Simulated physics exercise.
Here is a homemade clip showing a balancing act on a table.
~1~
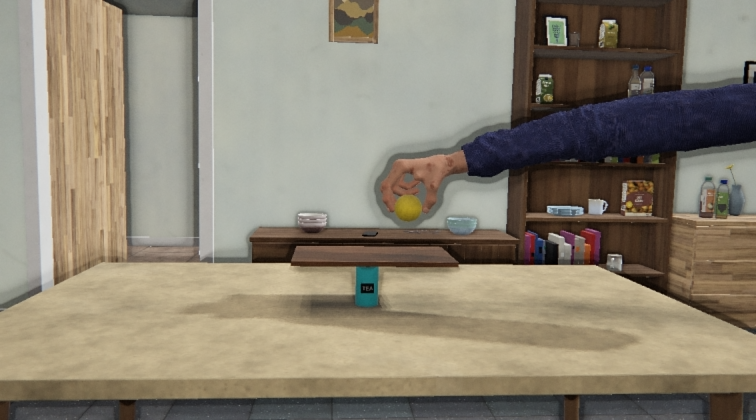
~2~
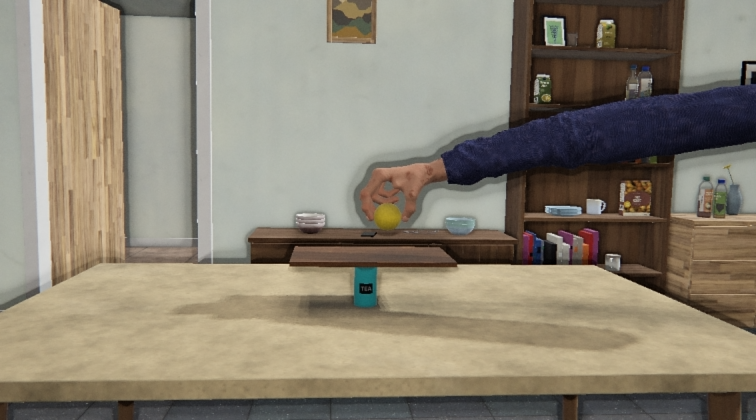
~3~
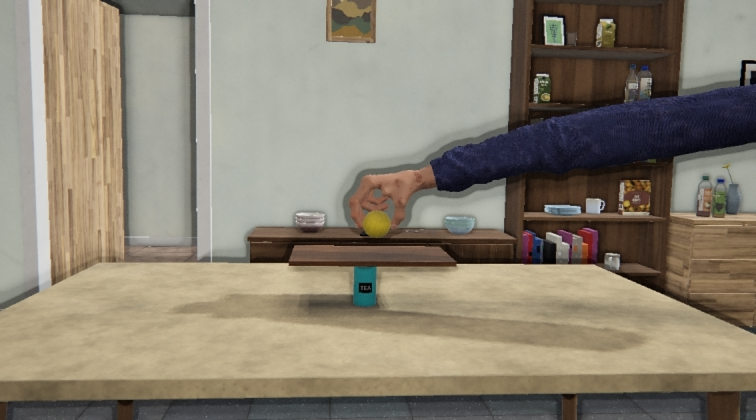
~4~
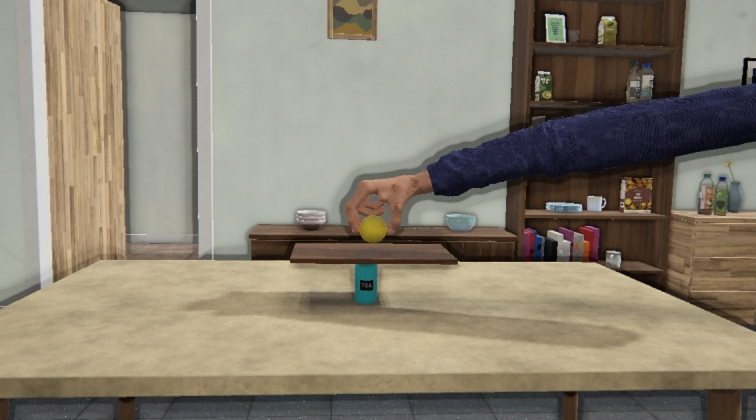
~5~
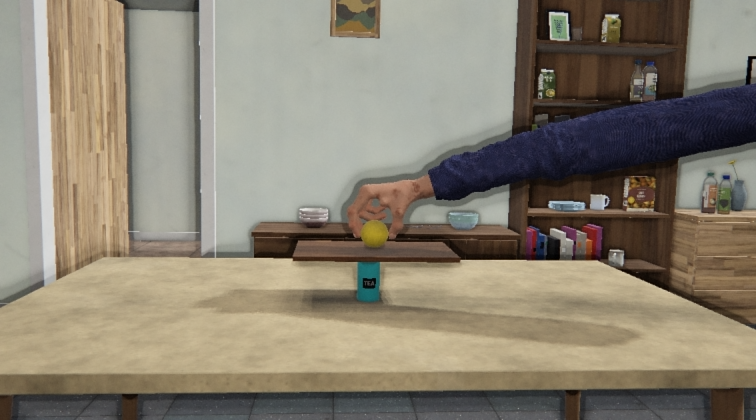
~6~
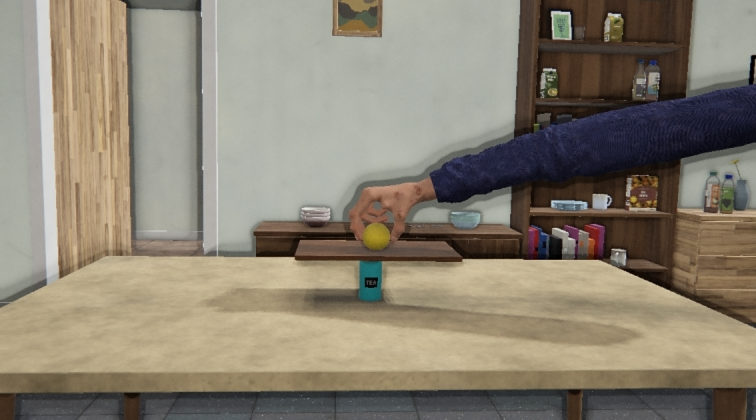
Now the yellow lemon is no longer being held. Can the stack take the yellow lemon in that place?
The stack stands firm.
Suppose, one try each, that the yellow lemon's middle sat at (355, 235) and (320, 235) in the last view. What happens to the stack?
Result of try one: No collapse; result of try two: No collapse.
Then, 0.20 s later than the last frame, all is still.
Then, 0.50 s later than the last frame, yellow lemon resting near (376, 237).
When it is over, all 3 as before. End places, in pixels of the last picture, yellow lemon near (376, 237). The stack holds.
